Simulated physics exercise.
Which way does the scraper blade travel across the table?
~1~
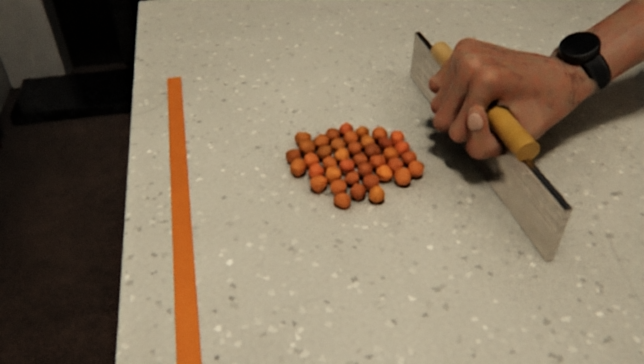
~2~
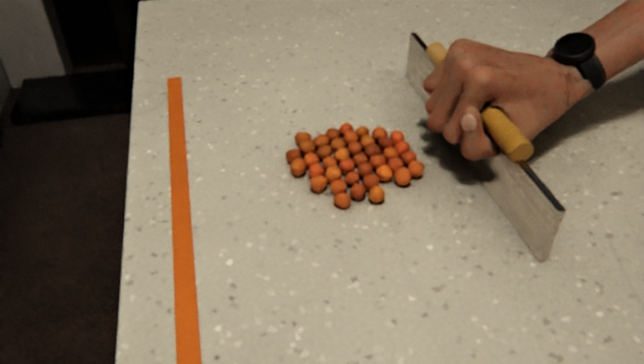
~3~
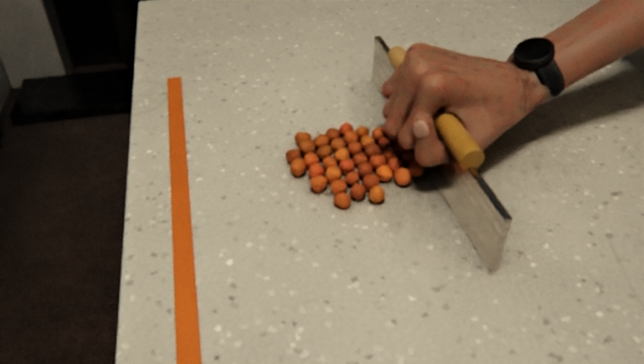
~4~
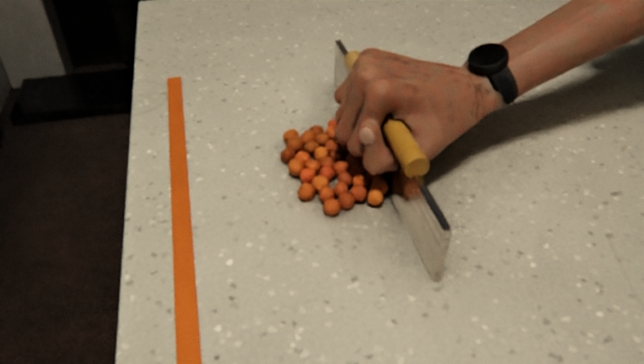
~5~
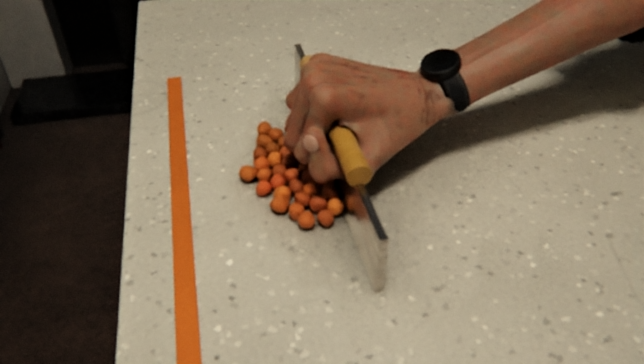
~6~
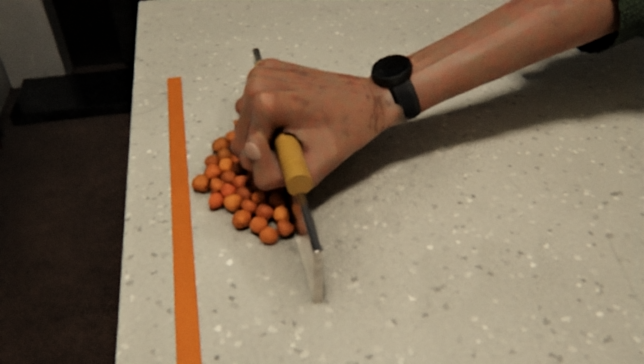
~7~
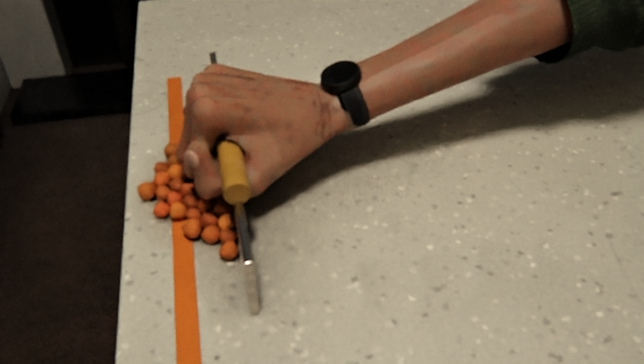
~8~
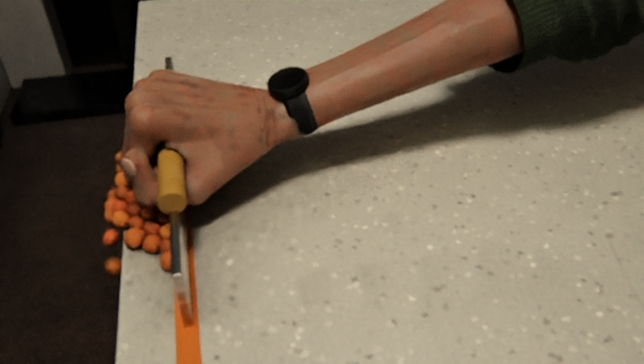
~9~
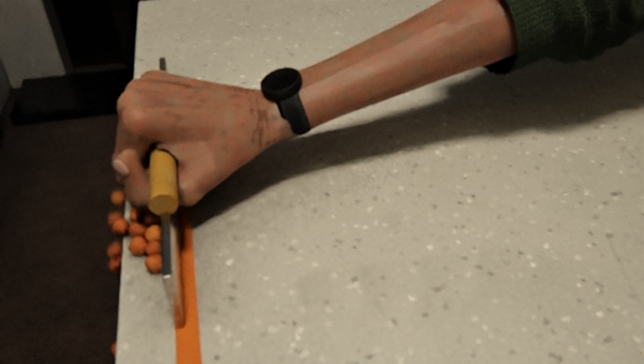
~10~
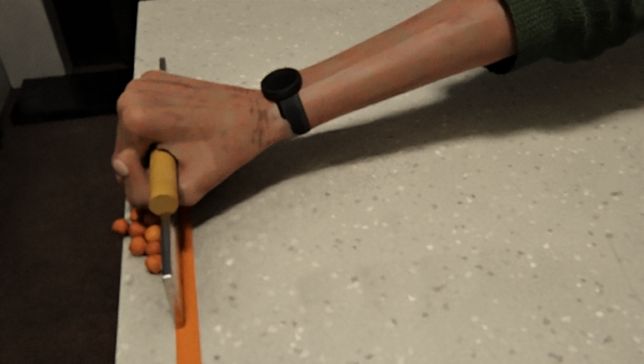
The blade moves to the left, pushed by the hand towards the orange tape near the table's edge.
On a table, a hand scrapes orange balls left, stopping at tape as some fall off.
